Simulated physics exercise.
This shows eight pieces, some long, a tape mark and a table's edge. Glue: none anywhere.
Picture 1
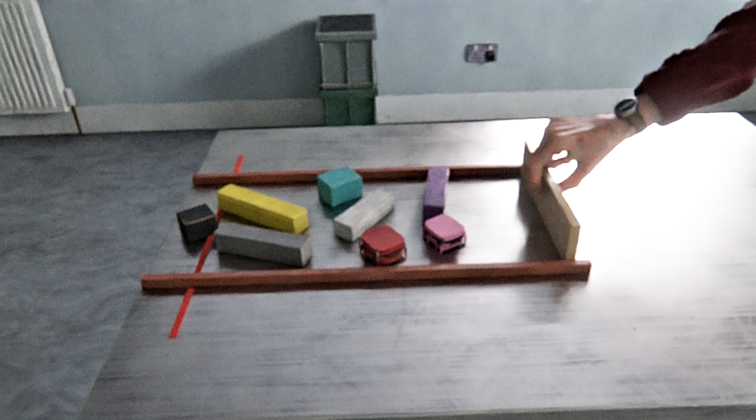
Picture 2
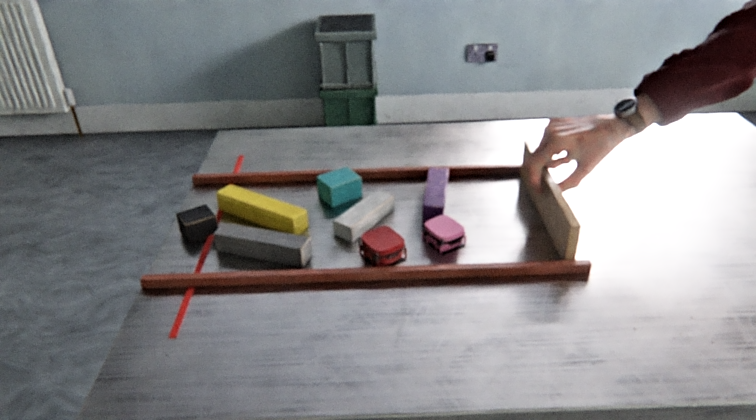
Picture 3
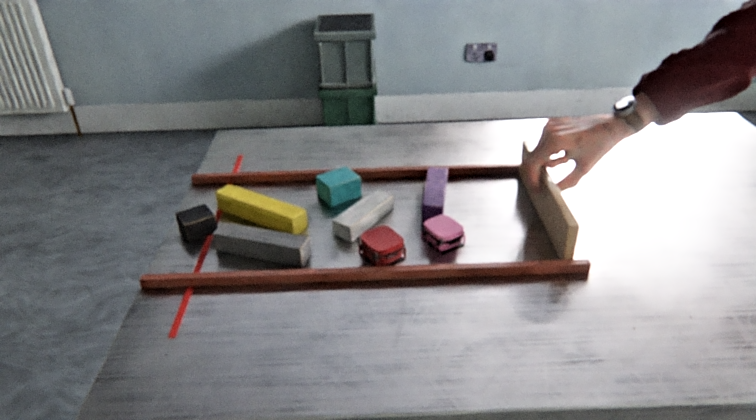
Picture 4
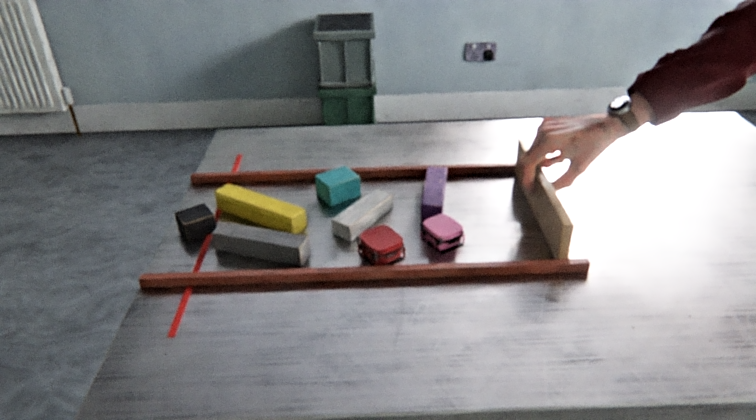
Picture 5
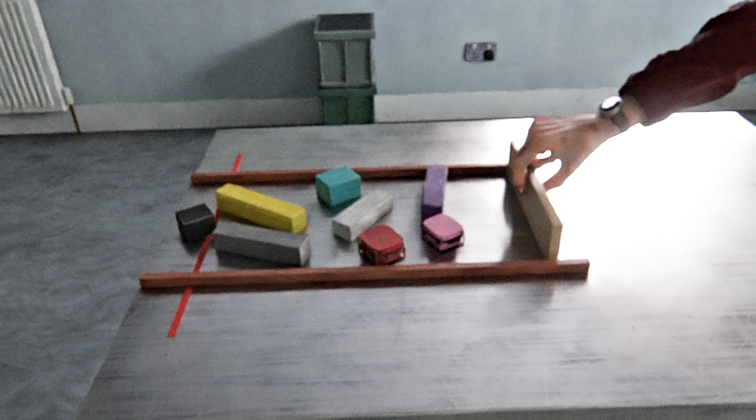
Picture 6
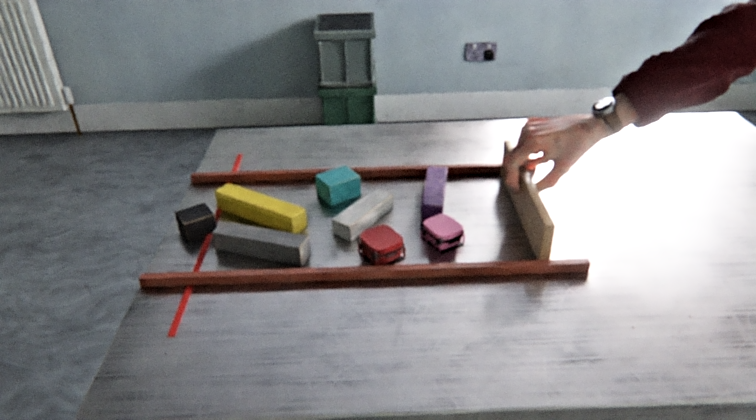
A hand sliding a wooden board slightly left between two rails on a table, the coloured blocks ahead of it staying still.
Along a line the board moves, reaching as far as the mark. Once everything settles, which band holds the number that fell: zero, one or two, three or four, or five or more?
It is in the band three or four.
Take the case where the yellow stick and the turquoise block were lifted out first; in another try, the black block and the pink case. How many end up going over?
2, then 2.
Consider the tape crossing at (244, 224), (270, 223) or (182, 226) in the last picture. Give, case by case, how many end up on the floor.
First 1, then 0, then 6.
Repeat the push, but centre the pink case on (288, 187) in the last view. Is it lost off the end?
Result: It comes off.
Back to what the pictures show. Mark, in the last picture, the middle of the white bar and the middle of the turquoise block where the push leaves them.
The white bar stops around (173, 222); the turquoise block around (186, 188).
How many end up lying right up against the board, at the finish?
That would be 3 of them.
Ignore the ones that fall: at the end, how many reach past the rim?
The figure is 2.
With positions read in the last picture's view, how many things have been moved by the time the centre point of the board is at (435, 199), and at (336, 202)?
I get 2 at the one place and 7 at the other.
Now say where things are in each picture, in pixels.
The first frame shows black block (198, 223); yellow stick (262, 209); grey bar (263, 244); board (547, 196); tape (215, 226).
The second frame shows yellow stick (261, 210); turquoise block (339, 187).
The third frame shows grey bar (262, 244); red case (382, 248).
The fourth frame shows black block (196, 222); white bar (363, 214).
The fifth frame shows yellow stick (260, 209); purple bar (435, 194).
The sixth frame shows black block (196, 221); yellow stick (260, 209); grey bar (261, 243); board (524, 196); tape (214, 225).
Soon after, none off yet; black block at rest near (196, 221); yellow stick at rest near (260, 209); grey bar at rest near (261, 243).
After that, none off yet; black block at rest near (196, 221); yellow stick displaced a little near (245, 208); grey bar moving near (256, 242).
And then, none off yet; black block displaced about its own width near (165, 221); yellow stick displaced about its own width near (194, 209); grey bar displaced about its own width near (169, 244).
In the end, the number that fall off is three or four; gone, grey bar, yellow stick and black block.
